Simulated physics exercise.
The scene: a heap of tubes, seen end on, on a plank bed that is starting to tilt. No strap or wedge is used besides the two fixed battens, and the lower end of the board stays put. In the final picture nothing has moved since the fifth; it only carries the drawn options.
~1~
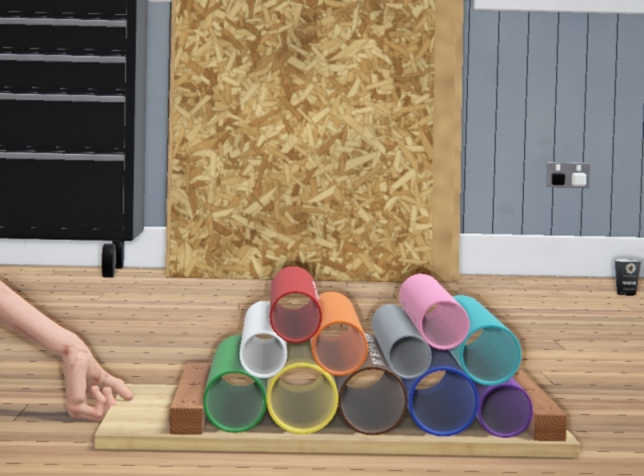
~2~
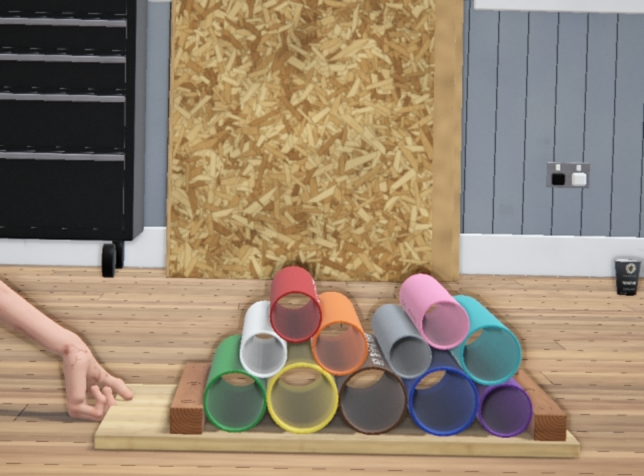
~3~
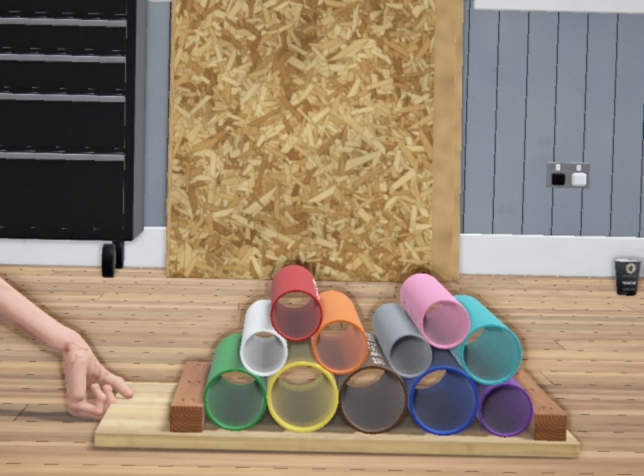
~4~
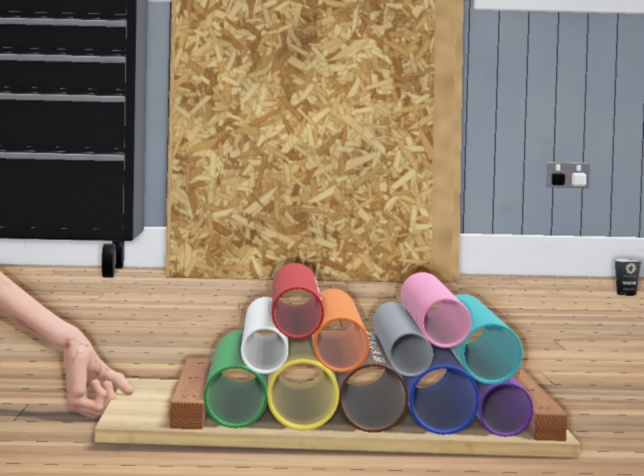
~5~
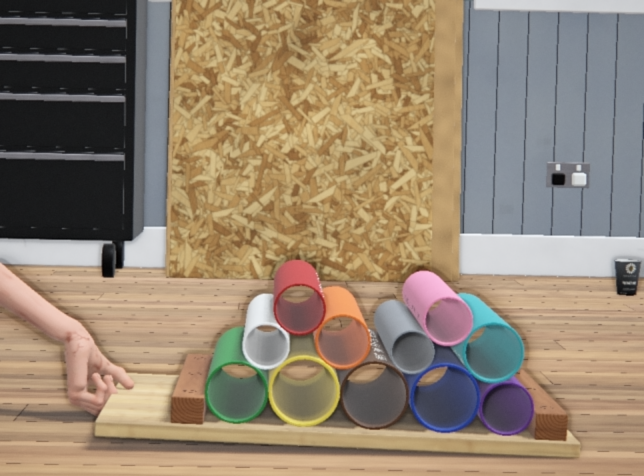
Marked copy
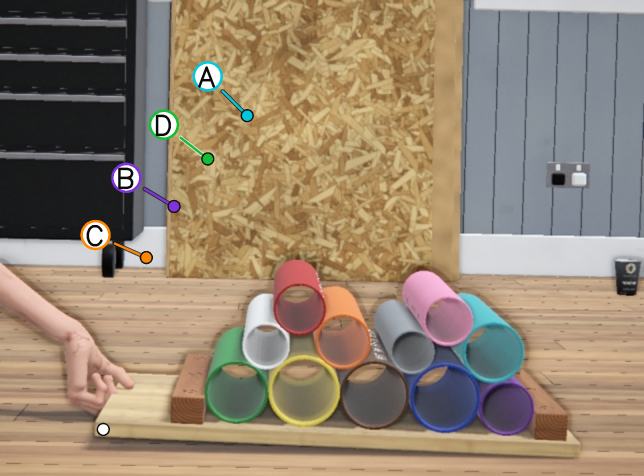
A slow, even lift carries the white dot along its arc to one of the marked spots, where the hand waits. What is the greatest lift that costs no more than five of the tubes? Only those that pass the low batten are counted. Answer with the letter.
It can be raised to D.
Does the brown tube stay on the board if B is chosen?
The brown tube: Yes.
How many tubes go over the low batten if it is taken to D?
It comes to five.
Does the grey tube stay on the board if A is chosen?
The grey tube: No.
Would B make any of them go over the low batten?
Yes, at B.
On the copy, A at (247, 116); B at (174, 206); C at (146, 257); D at (208, 159); the white dot at (103, 429).
On D. First, board at 20°.
Then, board at 37°.
Finally, board at 37°, five over the low batten.
By contrast, A six over the low batten; B five over the low batten; C two over the low batten (turquoise, pink).
